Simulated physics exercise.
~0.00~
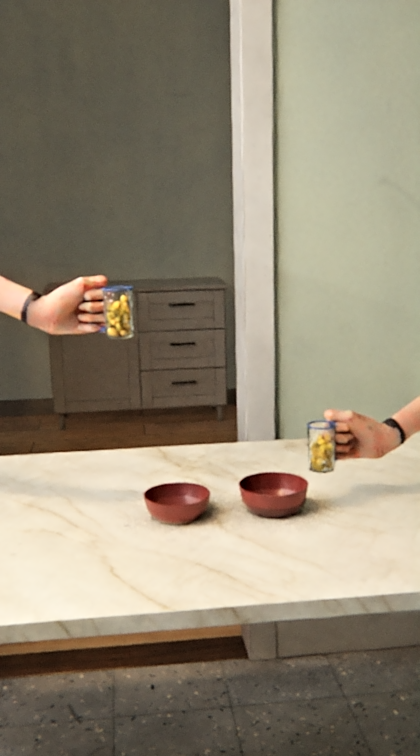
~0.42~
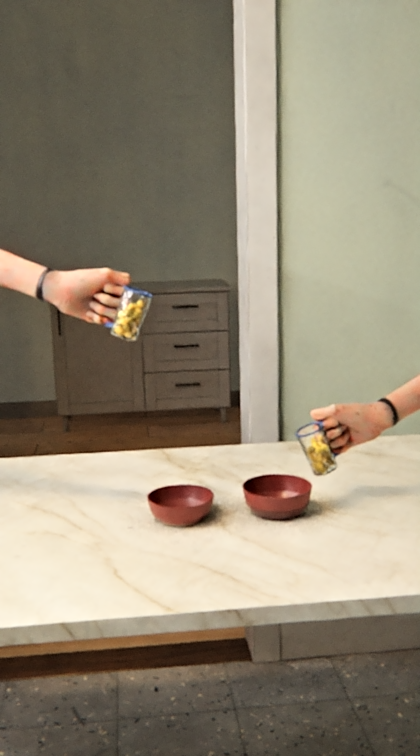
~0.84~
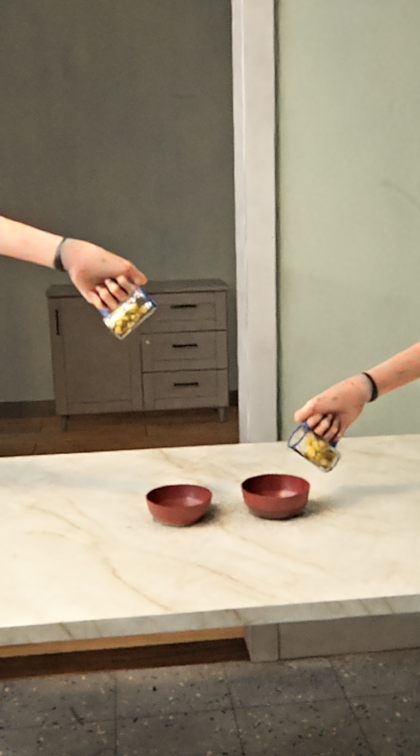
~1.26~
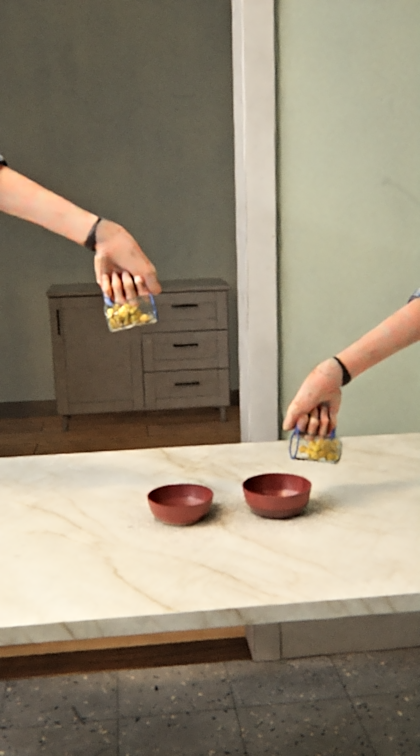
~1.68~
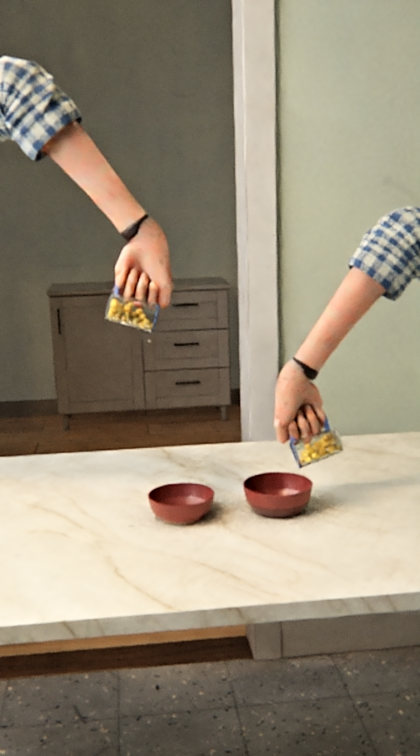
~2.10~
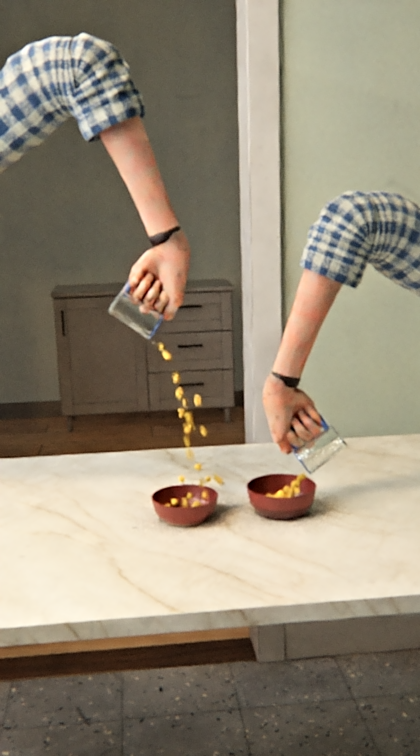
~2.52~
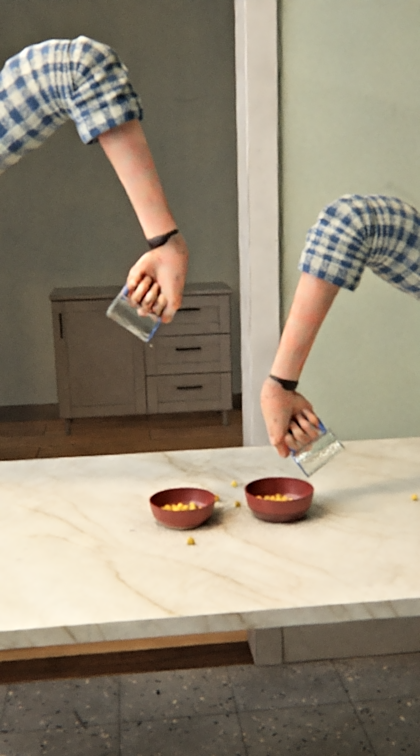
At first, two hands hold clear cups of small yellow pieces above a pale marble counter, the left one much higher over its red bowl than the right. Both hands tilt the cups steadily until they lie on their sides, with the pieces still inside. As the cups turn further over, checkered sleeves come into view and the yellow pieces pour out, the left ones falling in a long stream. Both cups end upside down and empty. The left bowl holds most of its pieces, with some scattered outside, while the right bowl keeps all of its own.
